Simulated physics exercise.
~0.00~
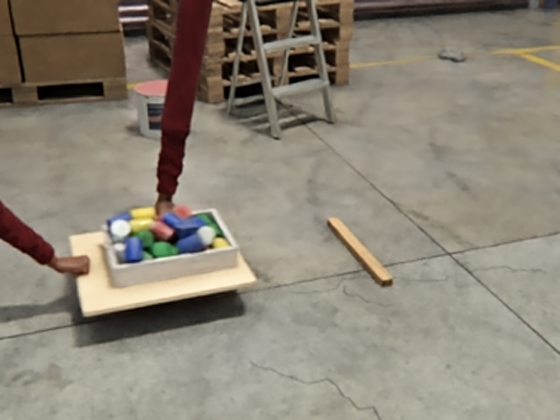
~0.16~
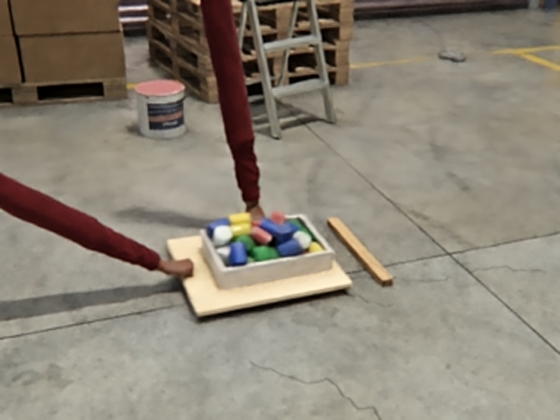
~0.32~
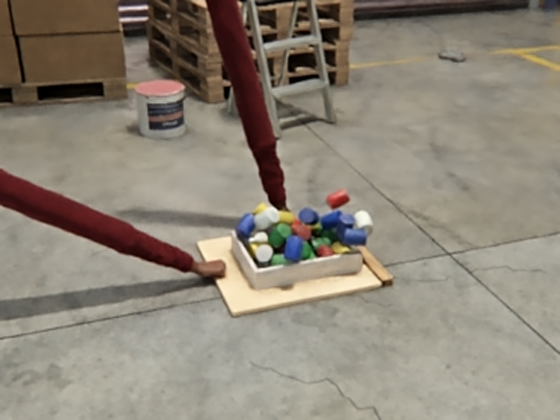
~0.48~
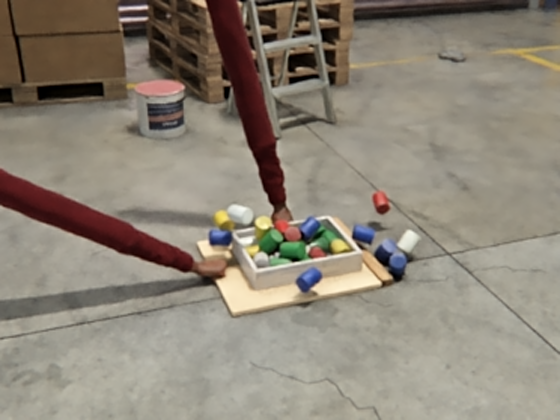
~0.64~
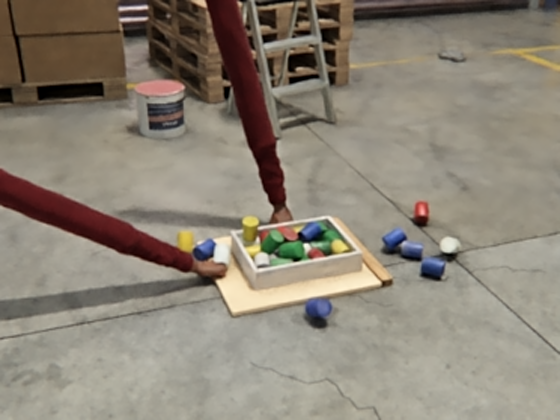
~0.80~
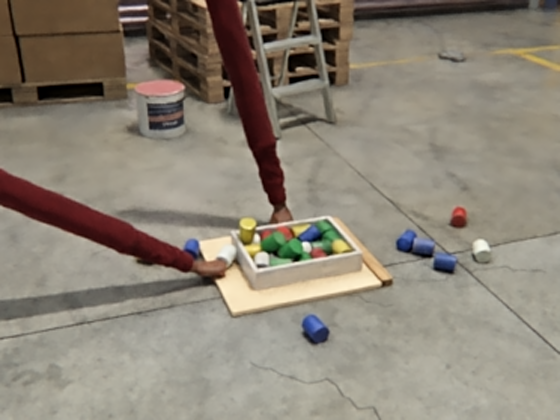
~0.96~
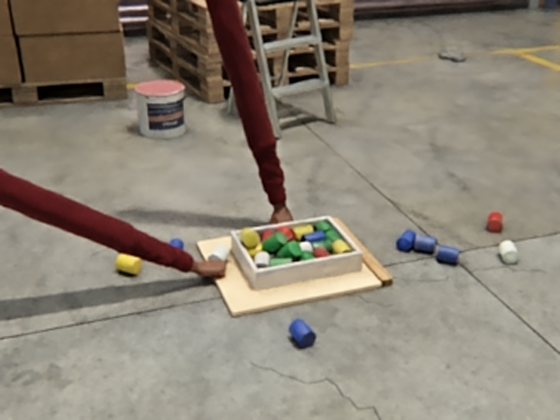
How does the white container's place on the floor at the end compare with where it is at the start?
The white container ends up farther to the right than where it starts, with its board resting up against the wooden batten.
A board carrying a white container slides right into a batten, and several colourful jars spill out.
